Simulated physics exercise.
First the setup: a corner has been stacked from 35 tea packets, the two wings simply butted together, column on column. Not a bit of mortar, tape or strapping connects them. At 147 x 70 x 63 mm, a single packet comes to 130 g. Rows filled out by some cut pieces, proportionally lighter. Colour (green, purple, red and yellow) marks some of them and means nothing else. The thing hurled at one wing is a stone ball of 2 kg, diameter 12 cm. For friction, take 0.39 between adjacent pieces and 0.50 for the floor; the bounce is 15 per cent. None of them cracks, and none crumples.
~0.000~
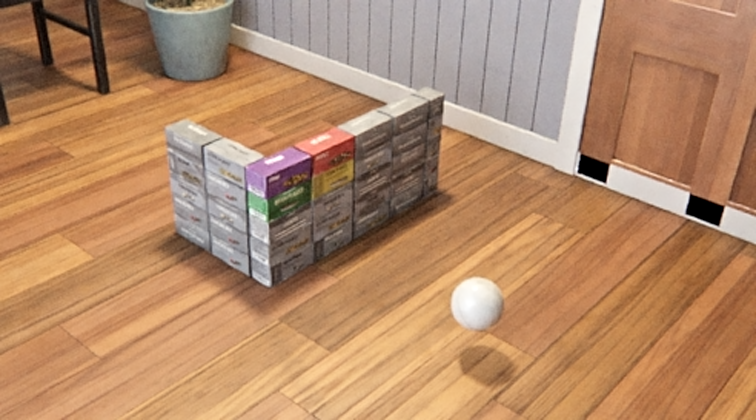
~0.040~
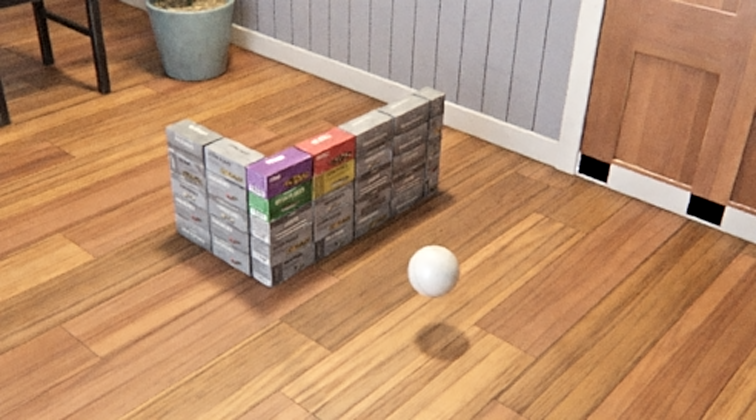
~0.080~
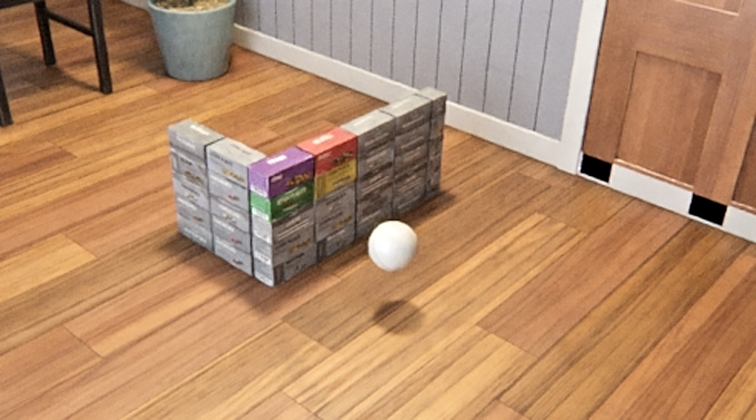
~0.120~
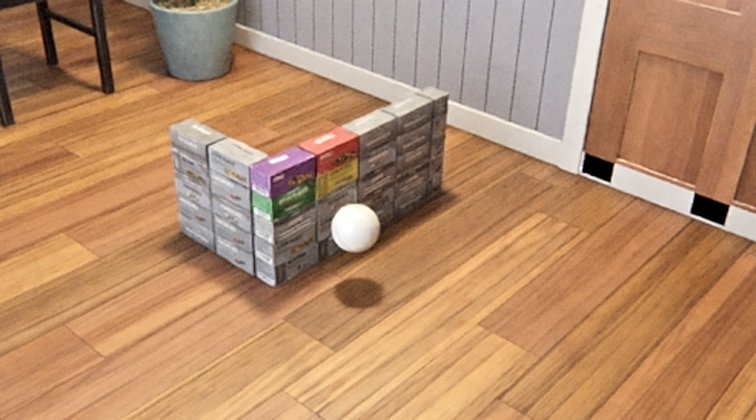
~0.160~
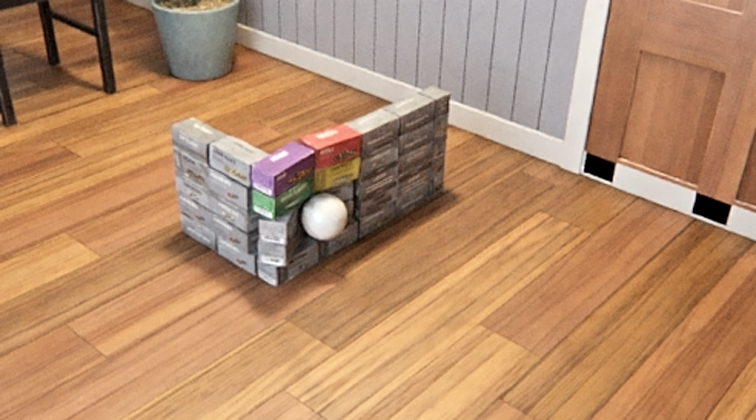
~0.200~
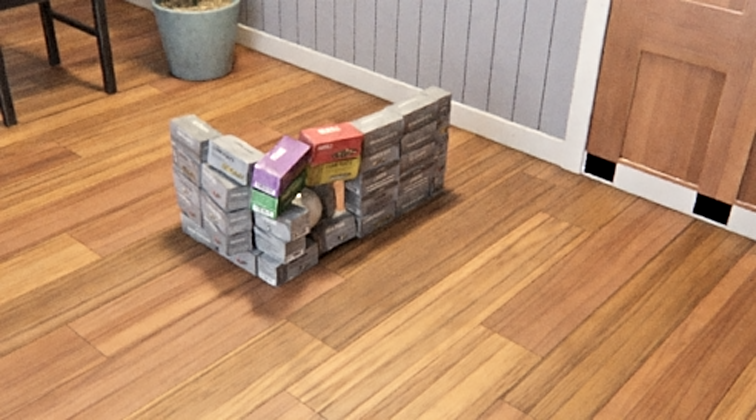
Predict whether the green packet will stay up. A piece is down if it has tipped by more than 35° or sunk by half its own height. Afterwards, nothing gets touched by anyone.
It will.
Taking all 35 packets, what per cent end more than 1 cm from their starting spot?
Moved: 65 per cent.
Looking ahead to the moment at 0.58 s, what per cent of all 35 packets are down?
25 percent by then.
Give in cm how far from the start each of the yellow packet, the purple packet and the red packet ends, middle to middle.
Distances in cm - yellow: 22; purple: 2; red: 26.
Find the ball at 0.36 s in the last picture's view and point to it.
Look close to (218, 182).
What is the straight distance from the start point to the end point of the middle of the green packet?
Close to 3 cm, in a straight line.
By 0.26 s, ball still moving; 3 of the 35 packets down; green packet tilted 6°; yellow packet tilted 19°.
By 0.36 s, ball still moving; 9 of the 35 packets down; green packet moved 33 mm; yellow packet tilted 42°, 11 cm lower.
By 0.58 s, ball still moving; 9 of the 35 packets down; green packet moved 33 mm; red packet tilted 27°, 22 cm lower.
When it is over (1.3 s), ball rolling away; 9 of the 35 packets down; green packet moved 33 mm; purple packet moved 23 mm; red packet 25 cm lower. In pixels of the last frame, middles, green packet near (272, 195), purple packet near (276, 174).
